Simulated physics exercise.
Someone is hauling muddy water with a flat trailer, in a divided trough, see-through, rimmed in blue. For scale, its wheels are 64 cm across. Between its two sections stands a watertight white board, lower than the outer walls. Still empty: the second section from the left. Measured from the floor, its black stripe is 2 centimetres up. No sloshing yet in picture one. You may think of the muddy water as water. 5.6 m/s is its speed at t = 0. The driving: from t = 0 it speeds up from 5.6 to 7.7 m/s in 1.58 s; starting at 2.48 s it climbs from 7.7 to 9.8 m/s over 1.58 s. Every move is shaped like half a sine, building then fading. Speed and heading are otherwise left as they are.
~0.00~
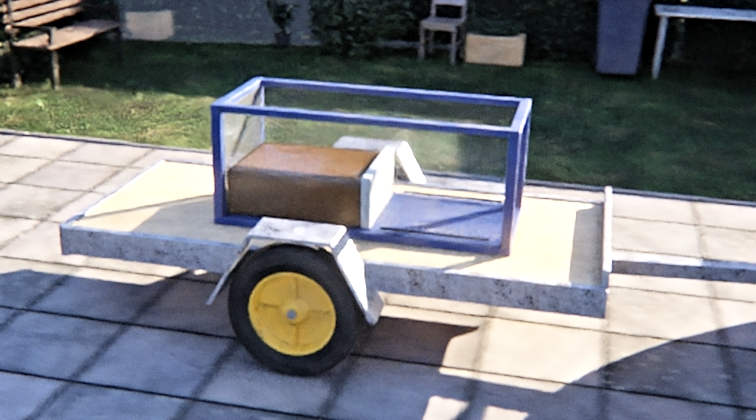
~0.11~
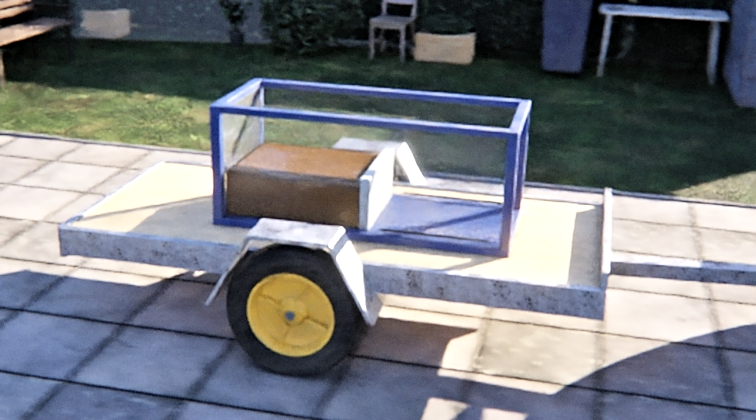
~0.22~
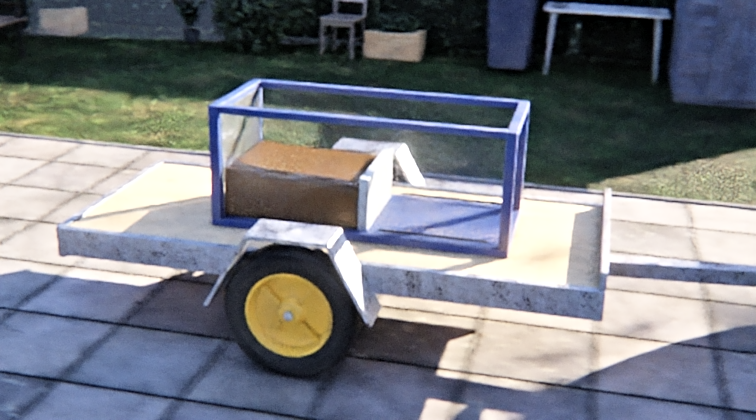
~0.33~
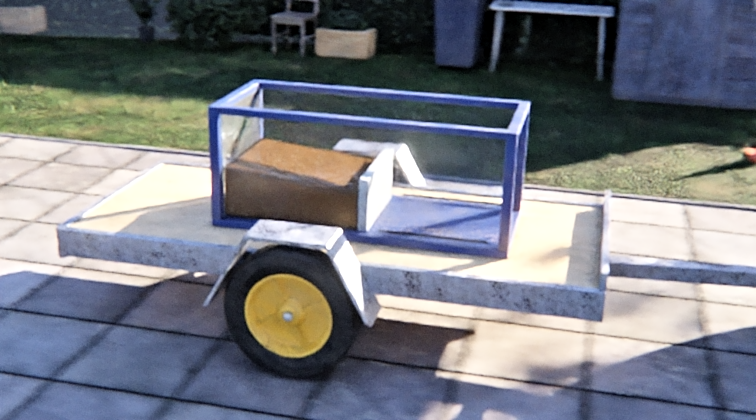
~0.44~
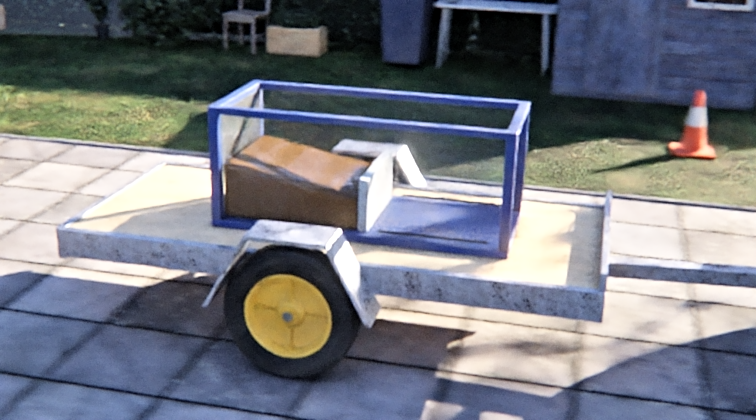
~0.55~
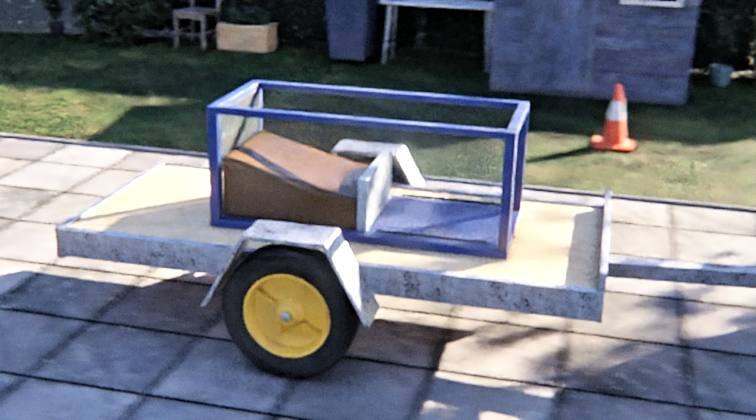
A flat trailer with a pale bed, grey edges and a yellow-hubbed black wheel is seen from the side and slightly above on sunlit paving, with a lawn and hedge behind. On it sits a clear, blue-rimmed trough, brown muddy water left of a low white divider and the right section empty. The trailer rolls rightward, the camera keeping pace as the background slides left, and the water's flat surface tilts, rising at the left and dipping towards the divider.
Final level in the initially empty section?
Zero.
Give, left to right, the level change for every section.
In cm: 0, 0.
Then, 1.55 s in, left to right it is 24, 0 cm deep.
Then, 2.95 s in, left to right it is 24, 0 cm deep.
Then, 4.55 s in, left to right it is 24, 0 cm deep.
Then, 7.05 s in, left to right it is 24, 0 cm deep.
